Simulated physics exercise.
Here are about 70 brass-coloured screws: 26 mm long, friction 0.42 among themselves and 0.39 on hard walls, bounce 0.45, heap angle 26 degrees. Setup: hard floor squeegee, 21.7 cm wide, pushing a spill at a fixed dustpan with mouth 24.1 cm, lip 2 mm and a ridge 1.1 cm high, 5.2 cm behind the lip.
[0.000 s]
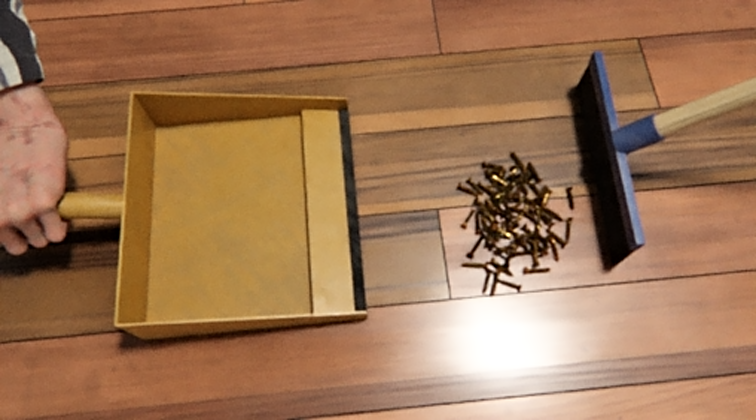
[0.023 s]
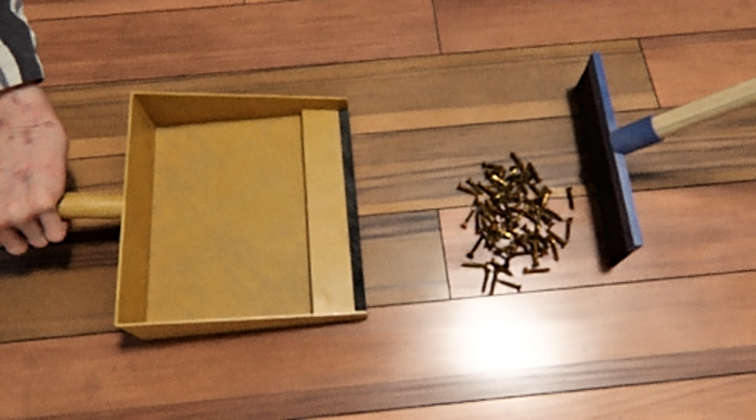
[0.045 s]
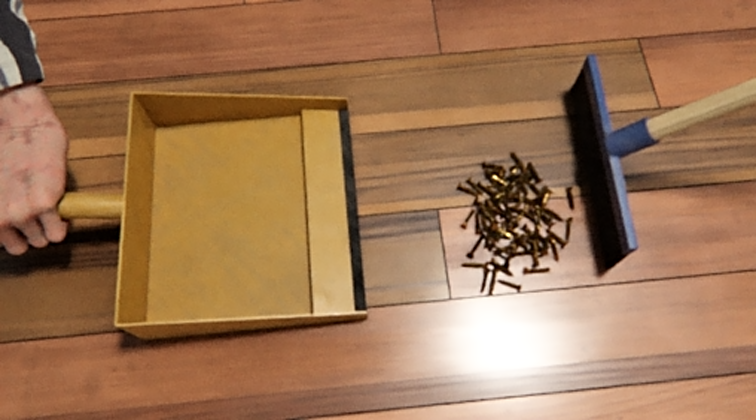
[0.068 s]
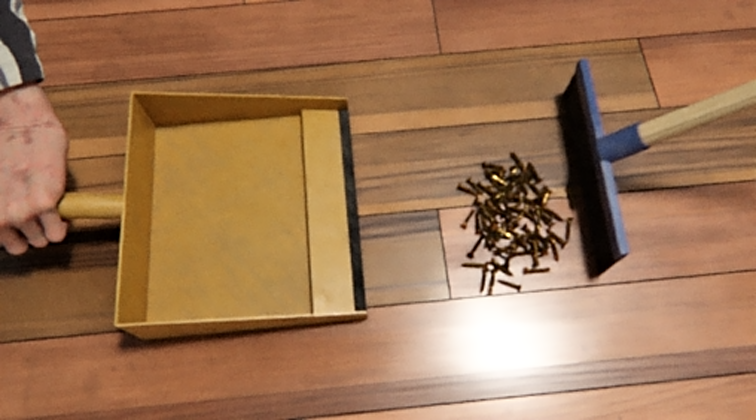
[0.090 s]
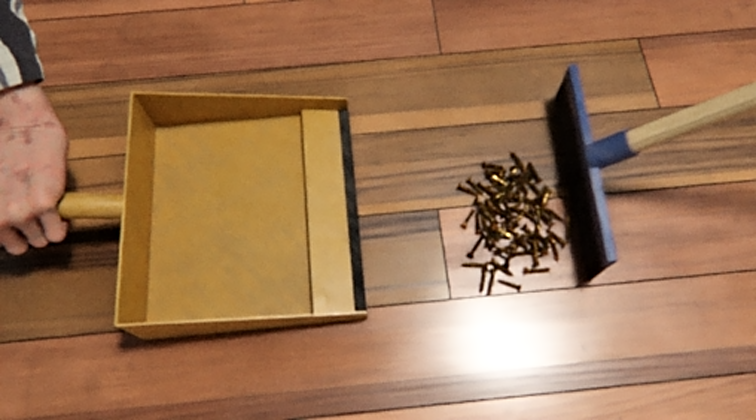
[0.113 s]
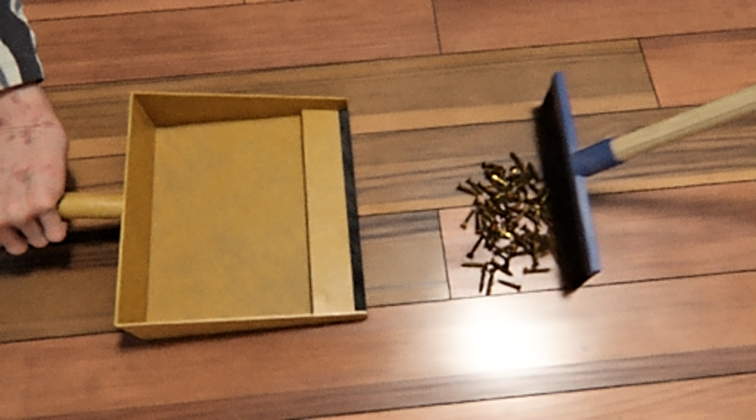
A hand at the left edge, below a striped cuff, grips the handle of a tan dustpan with a dark lip on a reddish-brown plank floor, seen from above. Right of the pan lies a loose heap of small brass-coloured screws, with a blue squeegee on a pale wooden handle beyond it. The squeegee slides left and slightly downward, reaching the heap's right edge, while the hand, pan and camera stay still.
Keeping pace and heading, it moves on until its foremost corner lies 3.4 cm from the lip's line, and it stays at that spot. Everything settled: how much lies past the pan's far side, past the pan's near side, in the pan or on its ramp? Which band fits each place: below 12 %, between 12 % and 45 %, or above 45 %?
My prediction: Past the pan's far side: A tiny portion; past the pan's near side: A sizeable portion; in the pan or on its ramp: A sizeable portion.
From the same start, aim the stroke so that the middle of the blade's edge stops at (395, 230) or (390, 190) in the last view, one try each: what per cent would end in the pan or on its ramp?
The two tries give about 30 and 25 percent.
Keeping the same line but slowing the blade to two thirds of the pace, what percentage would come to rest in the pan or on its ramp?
About 10 per cent.
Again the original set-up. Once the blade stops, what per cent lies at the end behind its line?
Something like 0 per cent, roughly.
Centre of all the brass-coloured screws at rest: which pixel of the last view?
I'd say roughly (371, 259).
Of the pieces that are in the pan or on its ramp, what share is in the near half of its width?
Roughly 80 per cent.
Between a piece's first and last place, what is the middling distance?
Roughly 16 cm.
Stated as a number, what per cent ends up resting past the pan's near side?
I'd say around 25 percent.
Then, at 0.25 s, middle of the blade 12 cm from the lip; 0 % over the lip, far side 0 %, near side 0 %.
After 0.33 s, middle of the blade 6 cm from the lip; 0 % over the lip, far side 0 %, near side 10 %.
Then, at 0.56 s, middle of the blade 4 cm from the lip; 20 % over the lip, far side 0 %, near side 25 %.
At rest (1.4 s), far side 0 %, near side 25 %, pan 15 %, in front of the lip or behind the blade 60 %.
